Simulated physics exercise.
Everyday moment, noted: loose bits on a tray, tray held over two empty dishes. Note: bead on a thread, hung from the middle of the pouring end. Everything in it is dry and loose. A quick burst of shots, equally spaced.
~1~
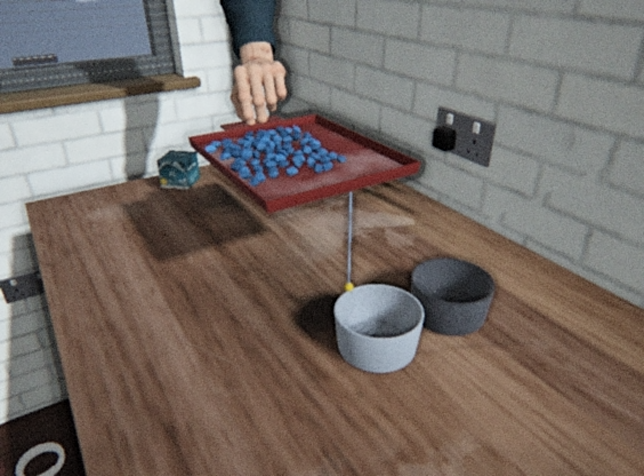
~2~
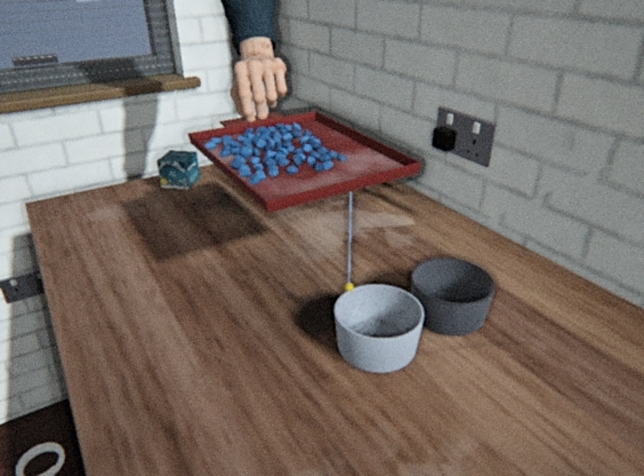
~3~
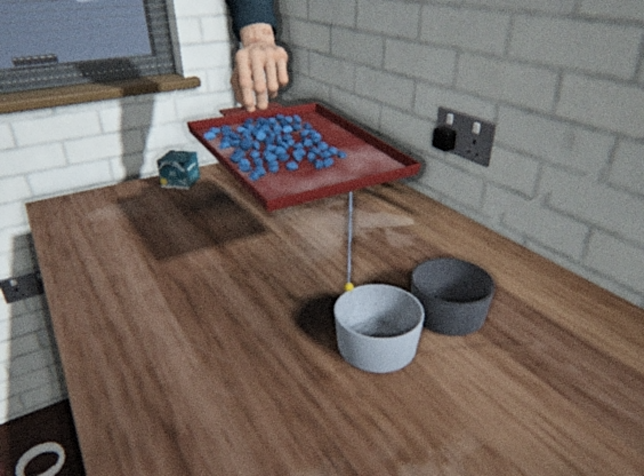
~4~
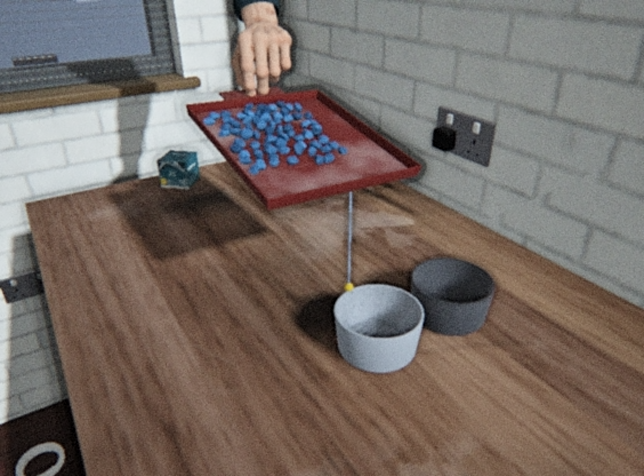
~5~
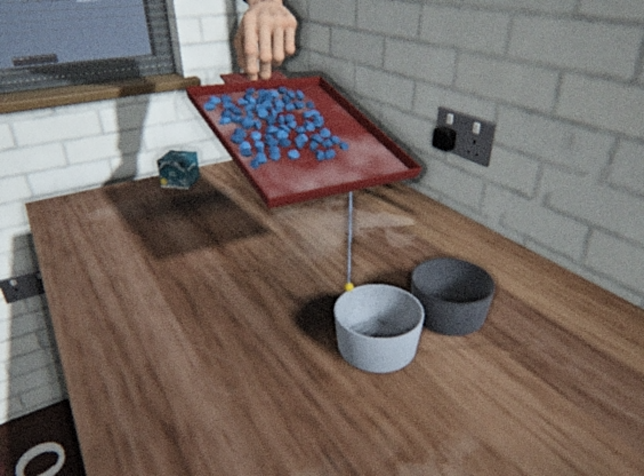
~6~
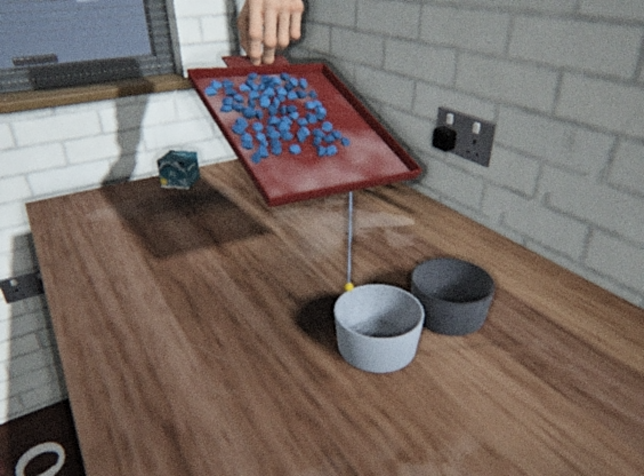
A hand lifts the back of a red tray of blue stones, steadily steepening its slant above two empty dishes.
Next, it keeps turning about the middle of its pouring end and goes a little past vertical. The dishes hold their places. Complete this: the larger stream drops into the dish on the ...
... left.
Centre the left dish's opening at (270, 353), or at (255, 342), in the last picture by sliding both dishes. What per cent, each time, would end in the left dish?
In order: 0 percent and 0 percent.
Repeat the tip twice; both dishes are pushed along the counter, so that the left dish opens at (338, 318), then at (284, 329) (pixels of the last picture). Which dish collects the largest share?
First the right dish, then the dish on the right.
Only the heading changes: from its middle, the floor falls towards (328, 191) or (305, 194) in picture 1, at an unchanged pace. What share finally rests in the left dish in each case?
Lab note: Case 1 near 30 %, case 2 near 10 %.
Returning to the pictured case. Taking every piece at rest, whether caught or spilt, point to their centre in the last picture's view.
Roughly at pixel (388, 346).
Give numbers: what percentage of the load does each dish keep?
Left dish: Around 50 in a hundred; right dish: Around 10 in a hundred.
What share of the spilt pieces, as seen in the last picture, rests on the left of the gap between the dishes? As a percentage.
Estimate: About 40 per cent.
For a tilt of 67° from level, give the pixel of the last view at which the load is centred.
The load is centred near (372, 180).
Shortly afterwards, tray tipped steeply; the bulk on the tray; near a quarter in the air.
Next, tray tipped past a quarter turn; a little on the tray; near a third in the left dish; a little in the right dish; near a quarter outside both; a little in the air.
Some moments later, tray tipped past a quarter turn; near half in the left dish; a little in the right dish; near a third outside both.
In the end, tray tipped past a quarter turn; near half in the left dish; a little in the right dish; near a third outside both.
